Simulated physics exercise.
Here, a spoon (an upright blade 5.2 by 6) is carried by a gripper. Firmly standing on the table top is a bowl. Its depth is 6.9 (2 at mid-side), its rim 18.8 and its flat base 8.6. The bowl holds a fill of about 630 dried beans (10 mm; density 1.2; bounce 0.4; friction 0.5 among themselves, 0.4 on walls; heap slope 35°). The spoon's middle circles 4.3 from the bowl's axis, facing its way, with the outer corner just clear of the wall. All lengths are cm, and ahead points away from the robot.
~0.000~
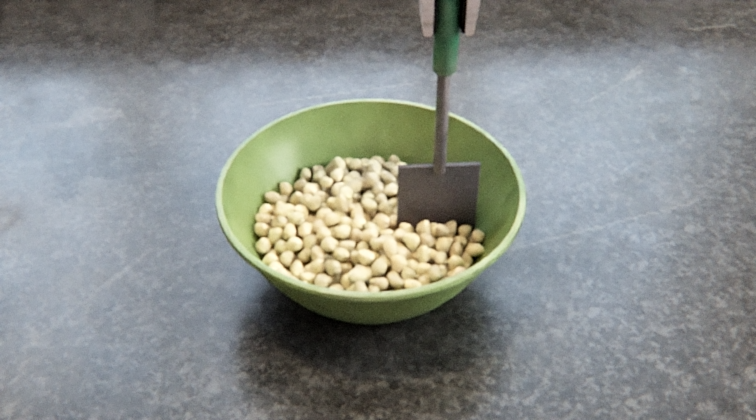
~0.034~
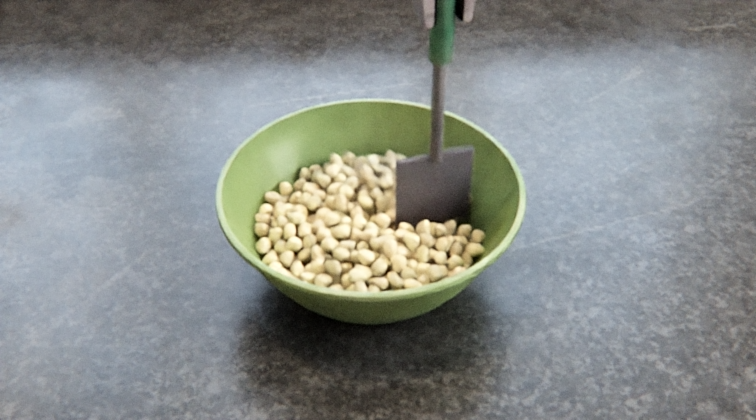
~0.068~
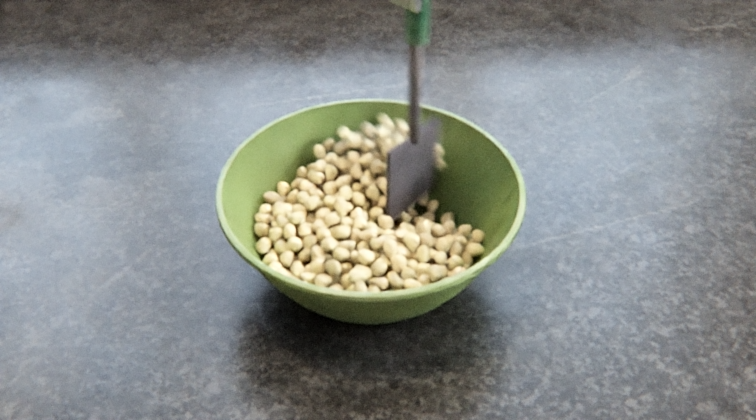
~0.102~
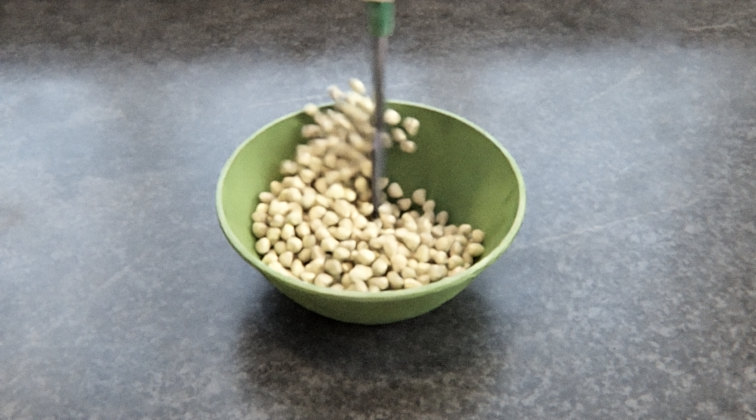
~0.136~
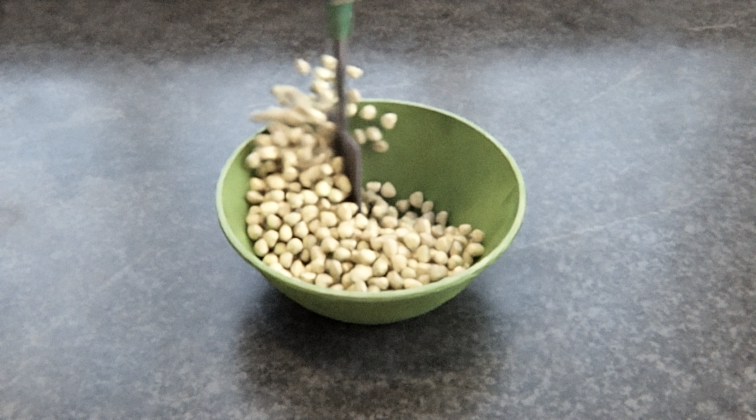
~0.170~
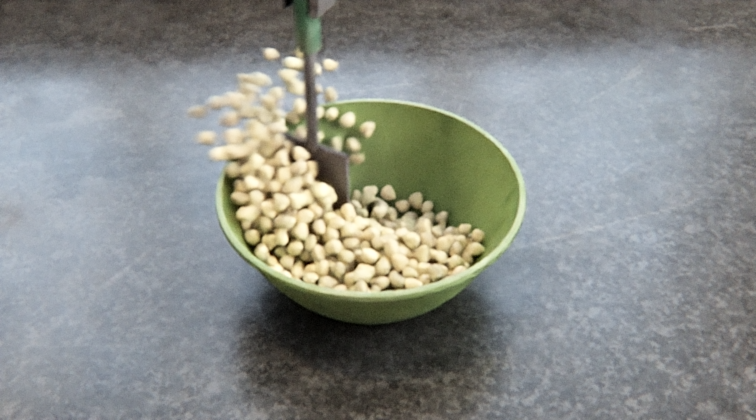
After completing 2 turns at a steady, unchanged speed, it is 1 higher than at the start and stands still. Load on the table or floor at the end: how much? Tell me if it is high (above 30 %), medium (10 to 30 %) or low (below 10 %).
It is high, above 30 %.
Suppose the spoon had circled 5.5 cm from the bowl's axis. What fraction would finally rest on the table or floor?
It would come to about 5 per cent.
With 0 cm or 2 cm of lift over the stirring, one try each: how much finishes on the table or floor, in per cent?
Close to 50 and 35 percent, in that order.
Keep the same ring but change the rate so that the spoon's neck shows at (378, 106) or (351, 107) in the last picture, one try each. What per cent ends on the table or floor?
Near 20 in a hundred for the first and near 30 in a hundred for the second.
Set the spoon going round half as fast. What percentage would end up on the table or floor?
Estimate: Near 15 in a hundred.
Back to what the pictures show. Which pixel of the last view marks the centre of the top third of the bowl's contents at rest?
Looks like roughly (384, 223) to me.
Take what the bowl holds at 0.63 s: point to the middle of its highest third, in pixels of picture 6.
Around (326, 238).
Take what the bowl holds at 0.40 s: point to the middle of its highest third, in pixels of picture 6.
I'd put its middle near (456, 174).
After 0.40 s, 8° round, highest piece 11 above the table; 435 in the bowl, 115 on the table or floor, 79 in flight or on the tool.
After 0.63 s, 230° round, highest piece 12 above the table; 367 in the bowl, 243 on the table or floor, 19 in flight or on the tool.
After 0.94 s, 0° round, highest piece 6 above the table; 356 in the bowl, 272 on the table or floor, 1 in flight or on the tool.
After 1.64 s, 0° round, highest piece 5 above the table; 356 in the bowl, 273 on the table or floor.
In the end, 356 in the bowl, 273 on the table or floor. That is 43 % on the table or floor.
